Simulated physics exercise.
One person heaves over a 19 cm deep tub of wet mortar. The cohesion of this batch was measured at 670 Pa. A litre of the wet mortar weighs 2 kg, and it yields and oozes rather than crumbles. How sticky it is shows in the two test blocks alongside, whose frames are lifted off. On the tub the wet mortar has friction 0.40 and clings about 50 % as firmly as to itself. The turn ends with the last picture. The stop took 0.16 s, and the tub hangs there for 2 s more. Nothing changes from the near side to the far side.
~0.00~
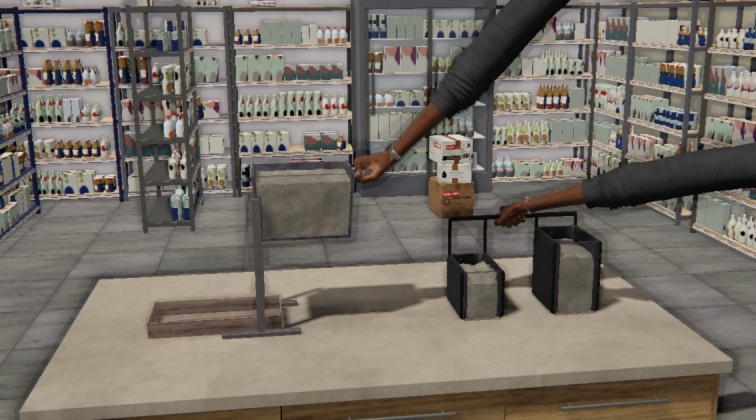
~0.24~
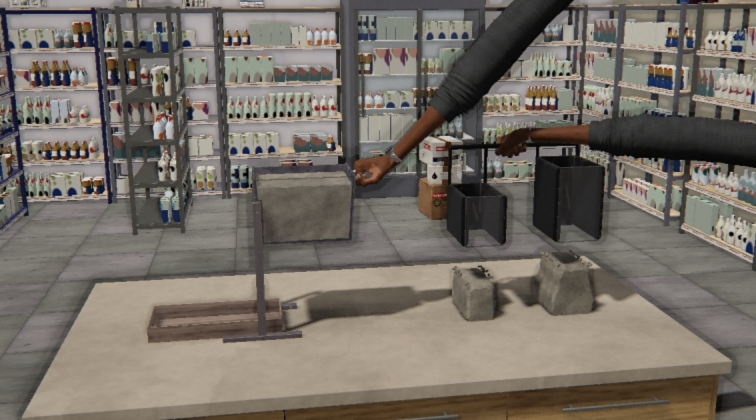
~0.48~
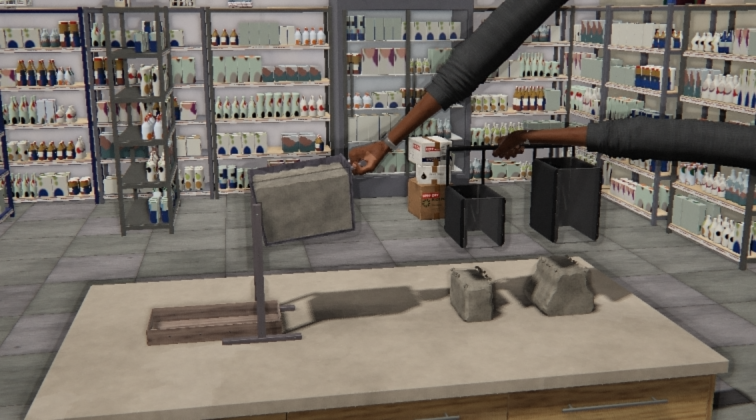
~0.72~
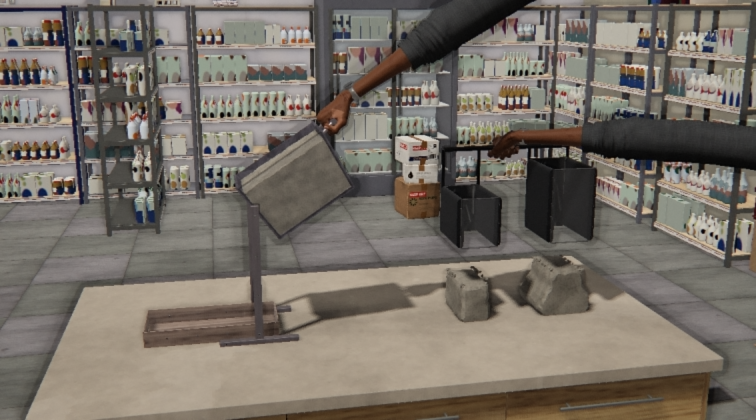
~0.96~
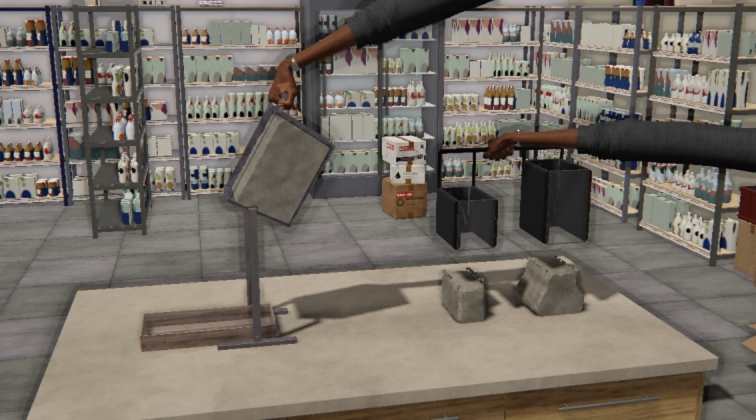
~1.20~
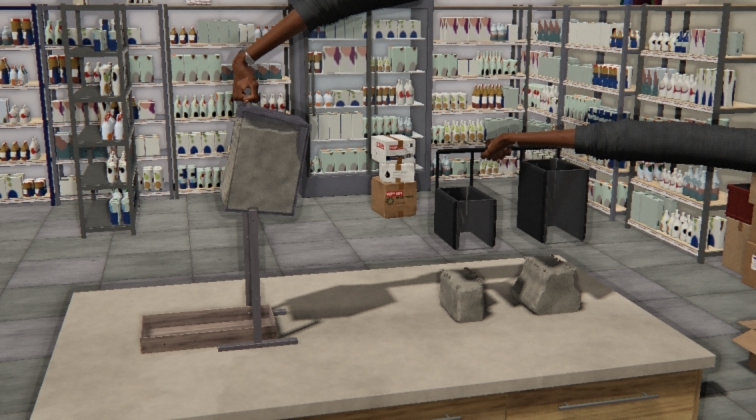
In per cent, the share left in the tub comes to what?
It comes to some 54 %.
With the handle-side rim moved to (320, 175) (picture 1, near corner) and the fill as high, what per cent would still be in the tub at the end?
It would be near 100 %.
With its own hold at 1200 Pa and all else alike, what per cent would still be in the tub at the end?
It would be near 100 %.
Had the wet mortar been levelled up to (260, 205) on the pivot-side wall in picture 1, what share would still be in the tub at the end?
It would be near 100 %.
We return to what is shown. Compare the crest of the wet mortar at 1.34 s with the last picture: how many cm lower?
About 4 cm.
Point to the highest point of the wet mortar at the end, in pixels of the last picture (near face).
At about (273, 165).
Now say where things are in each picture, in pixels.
In the first picture, handle-side rim at (352, 173), tilt 0 degrees; crest of the wet mortar at (336, 180); block heights 13 cm, 20 cm (left to right).
In the second picture, handle-side rim at (352, 176), tilt 0 degrees; crest of the wet mortar at (337, 183); block heights 13 cm, 17 cm (left to right).
In the third picture, handle-side rim at (348, 166), tilt 7 degrees; crest of the wet mortar at (342, 175); block heights 13 cm, 15 cm (left to right).
In the fourth picture, handle-side rim at (319, 132), tilt 33 degrees; crest of the wet mortar at (319, 142); block heights 13 cm, 15 cm (left to right).
In the fifth picture, handle-side rim at (275, 113), tilt 60 degrees; crest of the wet mortar at (284, 121); block heights 13 cm, 15 cm (left to right).
In the sixth picture, handle-side rim at (243, 111), tilt 78 degrees; crest of the wet mortar at (246, 126); block heights 13 cm, 15 cm (left to right).
After 1.34 s, the tub is at 78 degrees and holds 85 %.
After 1.51 s, the tub is at 78 degrees and holds 65 %.
After 1.68 s, the tub is at 78 degrees and holds 56 %.
After 1.85 s, the tub is at 78 degrees and holds 55 %.
After 3.20 s, the tub is at 78 degrees and holds 54 %.
